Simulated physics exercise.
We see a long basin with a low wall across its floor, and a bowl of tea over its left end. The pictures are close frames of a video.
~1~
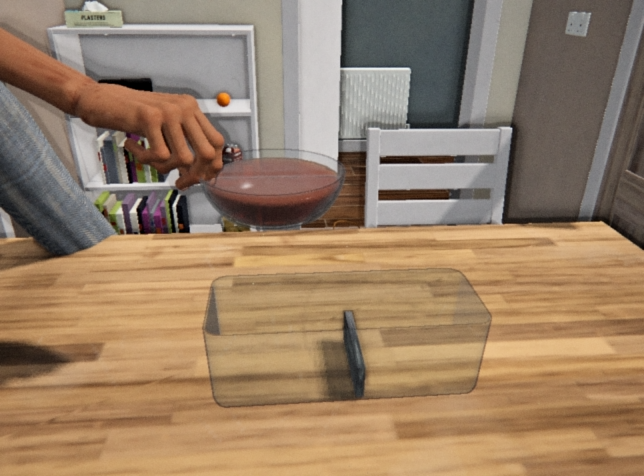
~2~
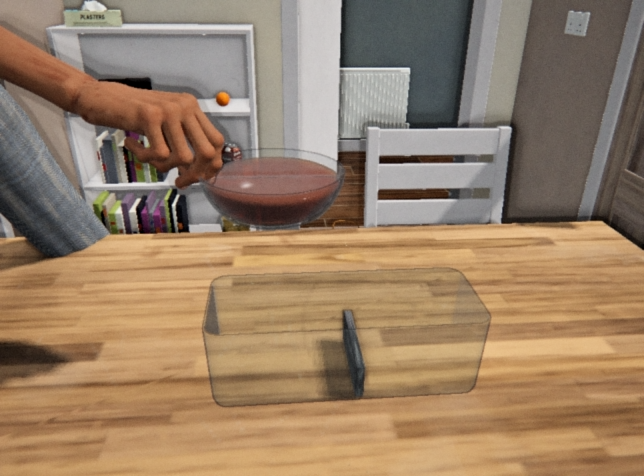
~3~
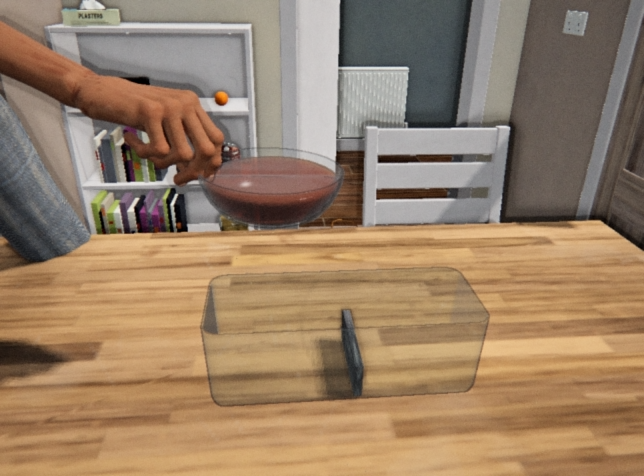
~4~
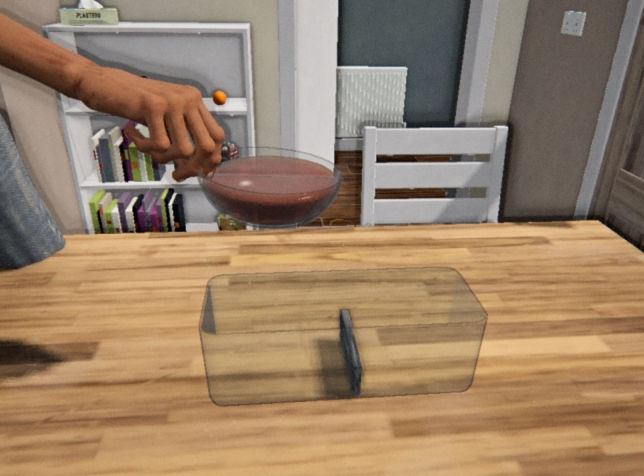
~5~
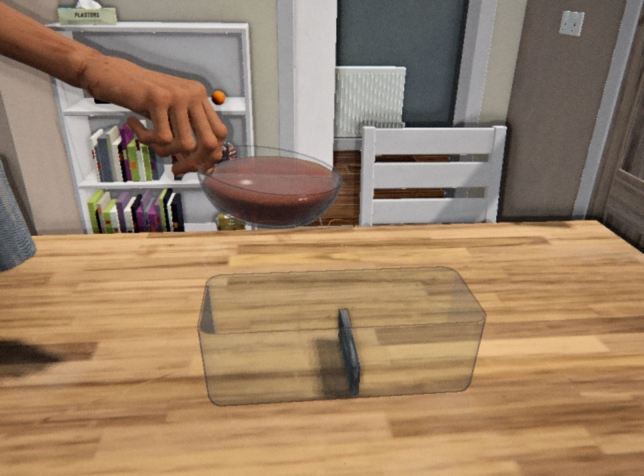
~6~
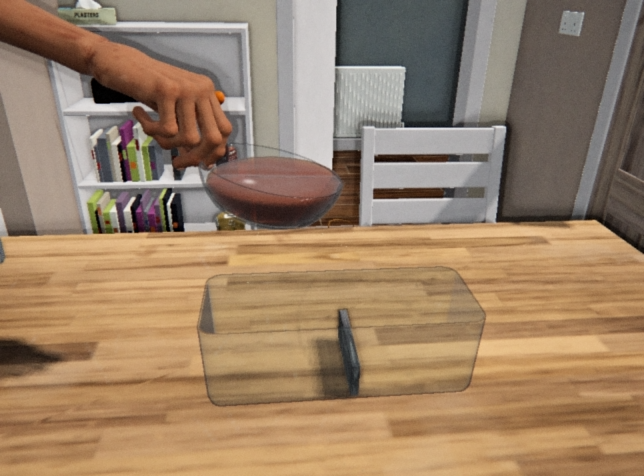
At first, a hand holds a clear bowl of reddish-brown tea level above the left end of a long, see-through basin with a low, dark wall inside. Then the hand slowly tips the bowl slightly to the right, the tea nearing its lowered rim, as the grey-blue sleeve slides left.
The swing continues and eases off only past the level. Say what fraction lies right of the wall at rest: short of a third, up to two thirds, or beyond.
In the end more than two thirds is right of the wall.
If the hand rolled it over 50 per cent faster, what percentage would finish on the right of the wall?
Roughly 80 in a hundred.
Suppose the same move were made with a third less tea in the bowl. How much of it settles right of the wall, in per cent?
Some 80 per cent.
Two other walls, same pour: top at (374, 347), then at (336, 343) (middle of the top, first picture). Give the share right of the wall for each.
Roughly 60 per cent, and 90 per cent.
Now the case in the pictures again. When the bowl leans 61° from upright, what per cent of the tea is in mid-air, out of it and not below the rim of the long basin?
Roughly 35 in a hundred.
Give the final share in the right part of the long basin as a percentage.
Close to 85 per cent.
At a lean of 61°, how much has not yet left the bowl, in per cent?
Close to 25 per cent.
A moment on, the bowl is tipped part way and 27 per cent is still to pour, 2 is left of the wall and 34 right of it.
Next, the bowl is tipped on its side and 1 per cent is still to pour, 11 is left of the wall and 84 right of it.
Then the bowl is tipped right over and 0 per cent is still to pour, 14 is left of the wall and 84 right of it.
Later the bowl is tipped right over and 0 per cent is still to pour, 14 is left of the wall and 84 right of it.
In the end 14 per cent lies left of the wall, 84 right of it and 1 outside.
